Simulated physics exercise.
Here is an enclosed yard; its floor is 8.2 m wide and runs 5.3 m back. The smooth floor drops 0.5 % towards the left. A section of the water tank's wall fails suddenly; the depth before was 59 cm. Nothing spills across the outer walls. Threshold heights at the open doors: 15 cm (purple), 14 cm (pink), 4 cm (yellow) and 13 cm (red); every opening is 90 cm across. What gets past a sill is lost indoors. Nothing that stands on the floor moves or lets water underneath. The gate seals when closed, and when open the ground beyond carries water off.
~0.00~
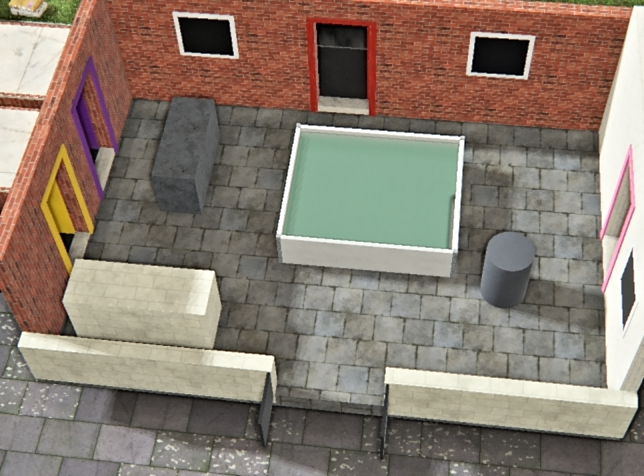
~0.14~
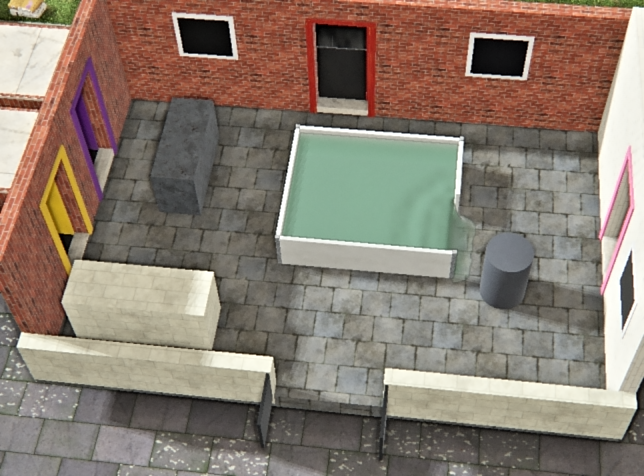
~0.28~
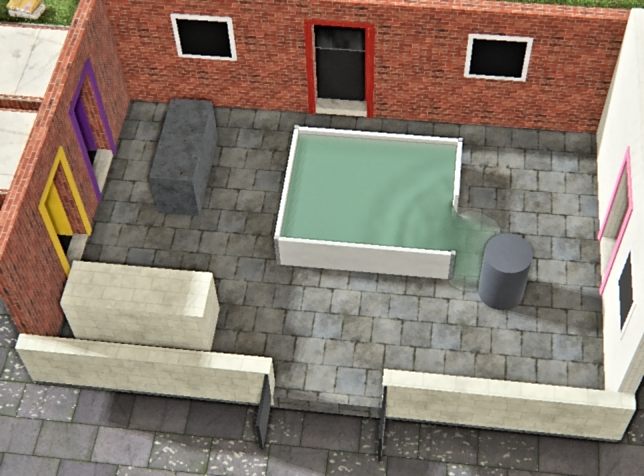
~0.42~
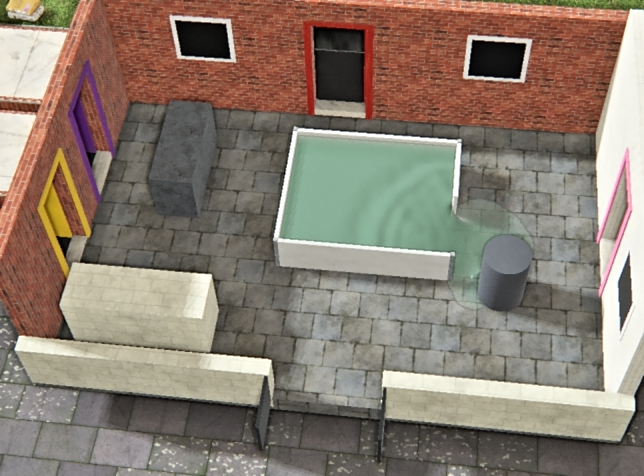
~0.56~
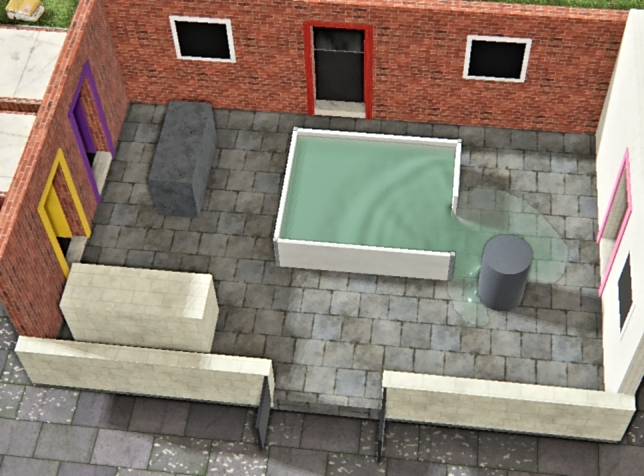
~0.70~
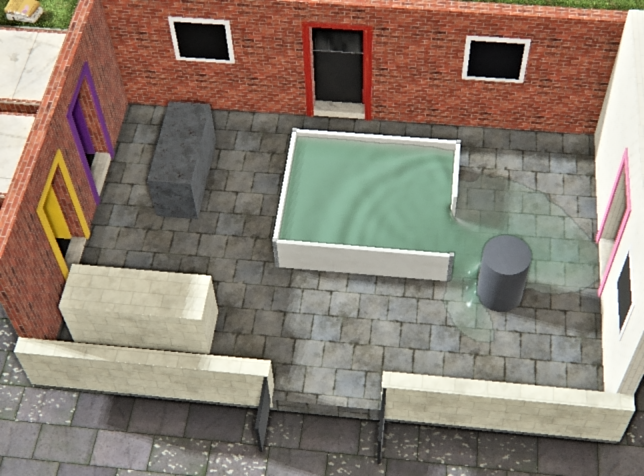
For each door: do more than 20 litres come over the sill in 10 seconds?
The water let in: At the purple door it stays under the limit; at the pink door it exceeds the limit; at the yellow door it does not reach the limit; at the red door it stays under the limit.
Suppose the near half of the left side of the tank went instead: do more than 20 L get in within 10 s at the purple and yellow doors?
Then: Purple under, yellow above.
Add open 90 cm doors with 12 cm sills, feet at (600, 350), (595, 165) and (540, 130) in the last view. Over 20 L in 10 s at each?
In turn: Under, past it, past it.
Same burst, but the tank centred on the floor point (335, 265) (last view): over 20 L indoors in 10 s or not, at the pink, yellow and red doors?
Then: Pink below, yellow under, red under.
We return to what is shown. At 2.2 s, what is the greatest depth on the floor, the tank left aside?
About 42 cm.
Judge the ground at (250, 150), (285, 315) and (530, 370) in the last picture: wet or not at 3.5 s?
In turn: Not reached, not reached, flooded.
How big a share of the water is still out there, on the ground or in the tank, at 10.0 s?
About 88 per cent.
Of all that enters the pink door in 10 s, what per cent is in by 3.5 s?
About 80 per cent.
After 1.4 s water covers 20 % of the floor and is deepest (48 cm) near (475, 279); purple door not reached, pink door 26 cm at the sill, 42 L in, yellow door not reached, red door not reached.
After 2.2 s water covers 30 % of the floor and is deepest (42 cm) near (475, 279); purple door not reached, pink door 29 cm at the sill, 115 L in, yellow door not reached, red door not reached.
After 3.5 s water covers 45 % of the floor and is deepest (30 cm) near (576, 138); purple door not reached, pink door 24 cm at the sill, 202 L in, yellow door not reached, red door not reached.
After 6.0 s water covers 70 % of the floor and is deepest (22 cm) near (475, 279); purple door not reached, pink door 18 cm at the sill, 247 L in, yellow door not reached, red door 6 cm at the sill, 0 L in.
After 10.0 s water covers 95 % of the floor and is deepest (15 cm) near (475, 279); purple door 6 cm at the sill, 0 L in, pink door 12 cm at the sill, 257 L in, yellow door 8 cm at the sill, 4 L in, red door 6 cm at the sill, 0 L in.
